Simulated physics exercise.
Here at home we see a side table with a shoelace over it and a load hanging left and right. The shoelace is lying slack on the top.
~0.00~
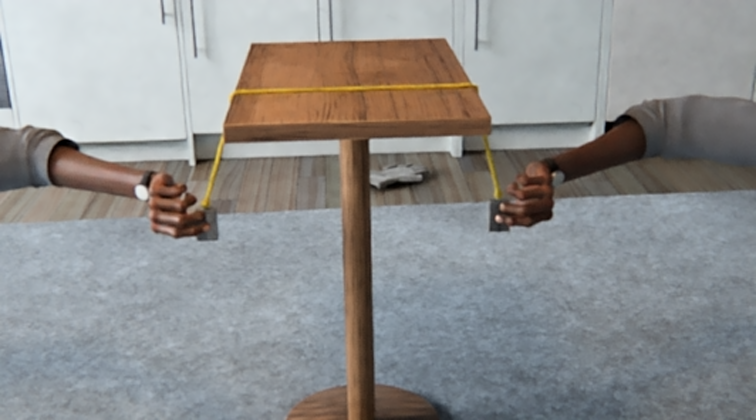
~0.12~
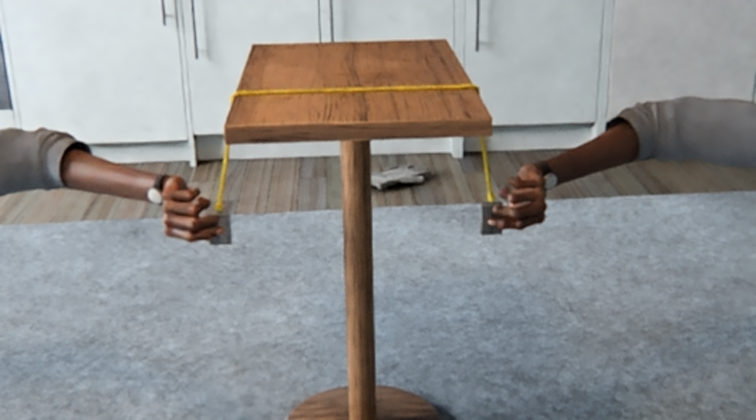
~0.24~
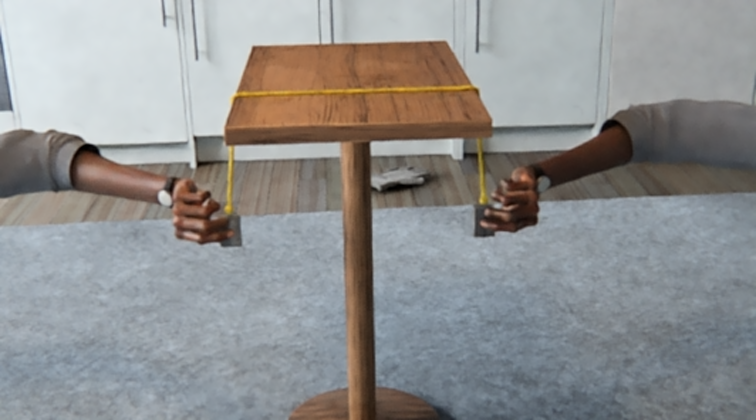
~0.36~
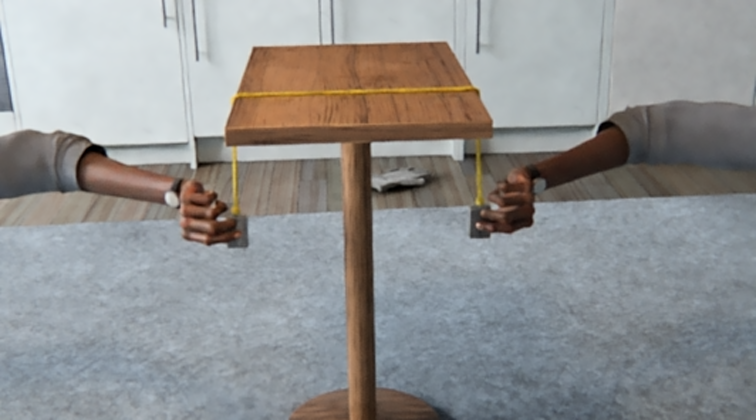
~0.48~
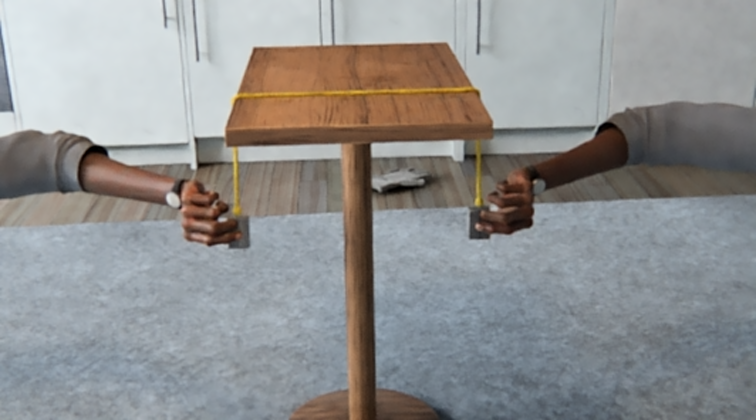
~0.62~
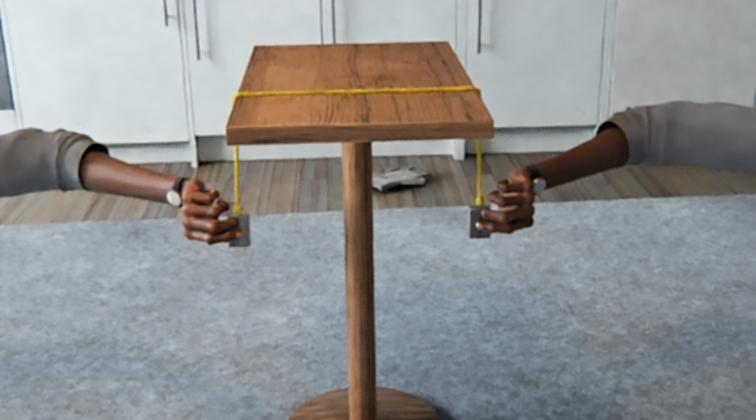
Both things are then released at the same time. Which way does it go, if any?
Nowhere; it stays put.
After 0.88 s, left matchbox hanging as before near (242, 230); right matchbox hanging as before near (476, 221).
After 1.22 s, left matchbox hanging as before near (246, 230); right matchbox hanging as before near (472, 222).
After 1.78 s, left matchbox hanging as before near (242, 230); right matchbox hanging as before near (476, 222).
At rest, left matchbox hanging as before near (240, 230); right matchbox hanging as before near (479, 222). The shoelace hangs still.
